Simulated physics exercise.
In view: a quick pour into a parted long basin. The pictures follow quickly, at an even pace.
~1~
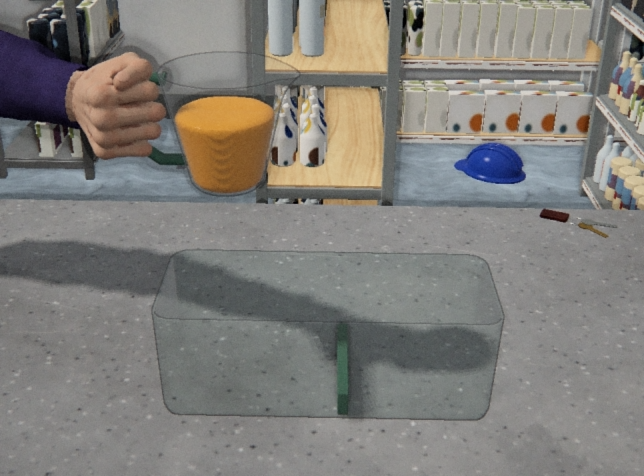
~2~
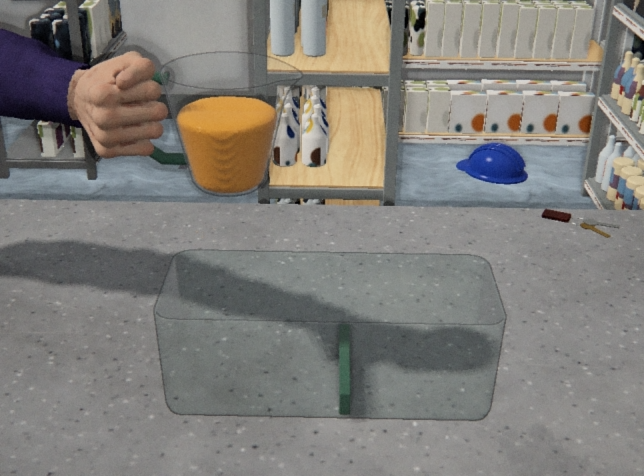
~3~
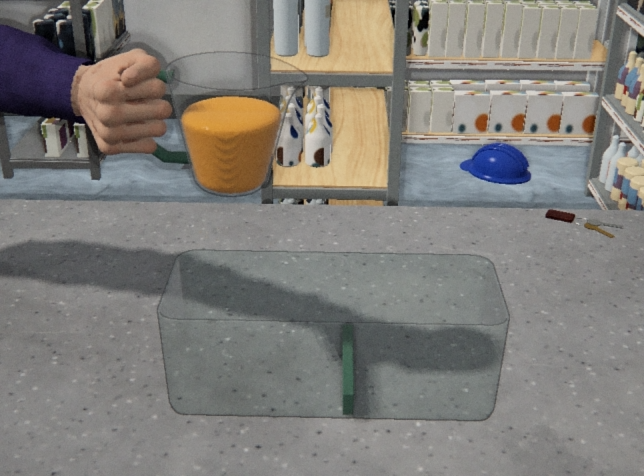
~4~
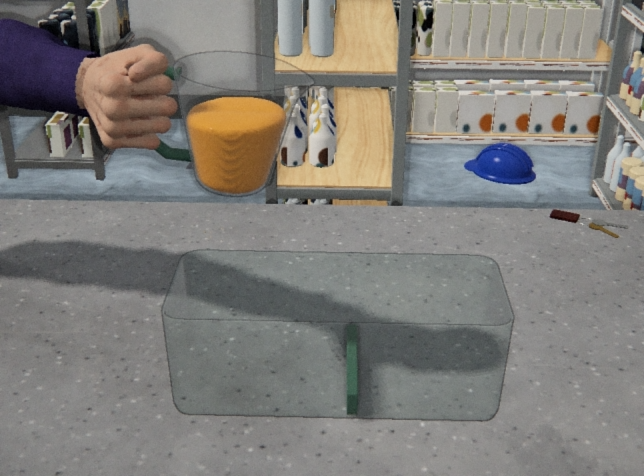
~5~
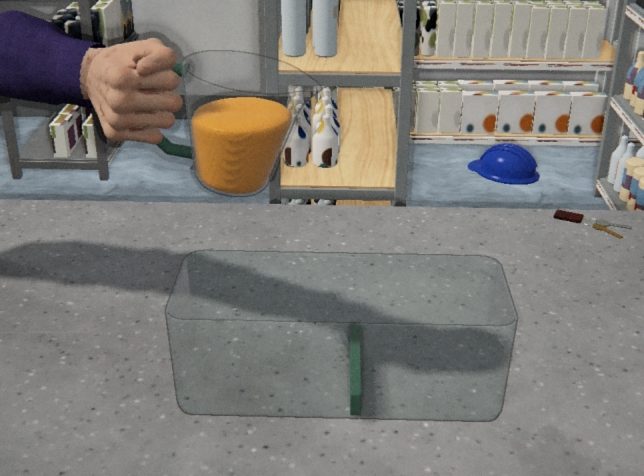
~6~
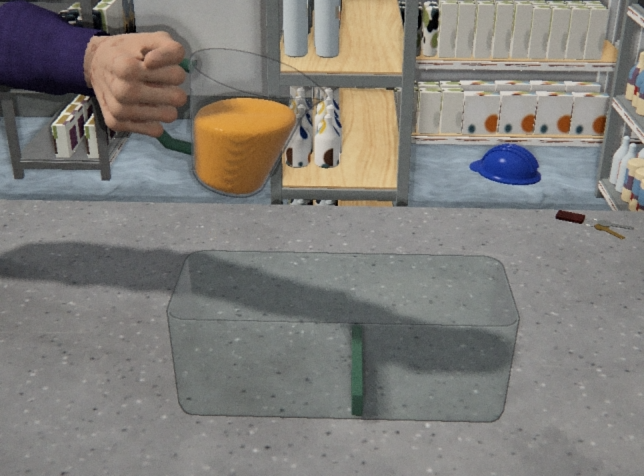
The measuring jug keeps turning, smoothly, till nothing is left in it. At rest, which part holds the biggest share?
The right-hand part.
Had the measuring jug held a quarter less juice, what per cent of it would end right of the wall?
Roughly 70 in a hundred.
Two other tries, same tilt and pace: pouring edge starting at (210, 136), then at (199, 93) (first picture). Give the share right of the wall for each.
About 15 and 15 per cent.
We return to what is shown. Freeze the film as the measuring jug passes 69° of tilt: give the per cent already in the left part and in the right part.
Left about 0, right about 0.
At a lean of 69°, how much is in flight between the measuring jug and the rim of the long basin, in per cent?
It comes to 15 per cent or so.
A moment on, the tilt is 69° and 83 per cent is still to pour, 0 is left of the wall and 1 right of it.
Next, the tilt is 102° and 14 per cent is still to pour, 4 is left of the wall and 60 right of it.
Then the tilt is 108° and 0 per cent is still to pour, 19 is left of the wall and 80 right of it.
Later the tilt is 108° and 0 per cent is still to pour, 20 is left of the wall and 79 right of it.
Finally, 20 per cent lies left of the wall, 78 right of it and 1 outside.
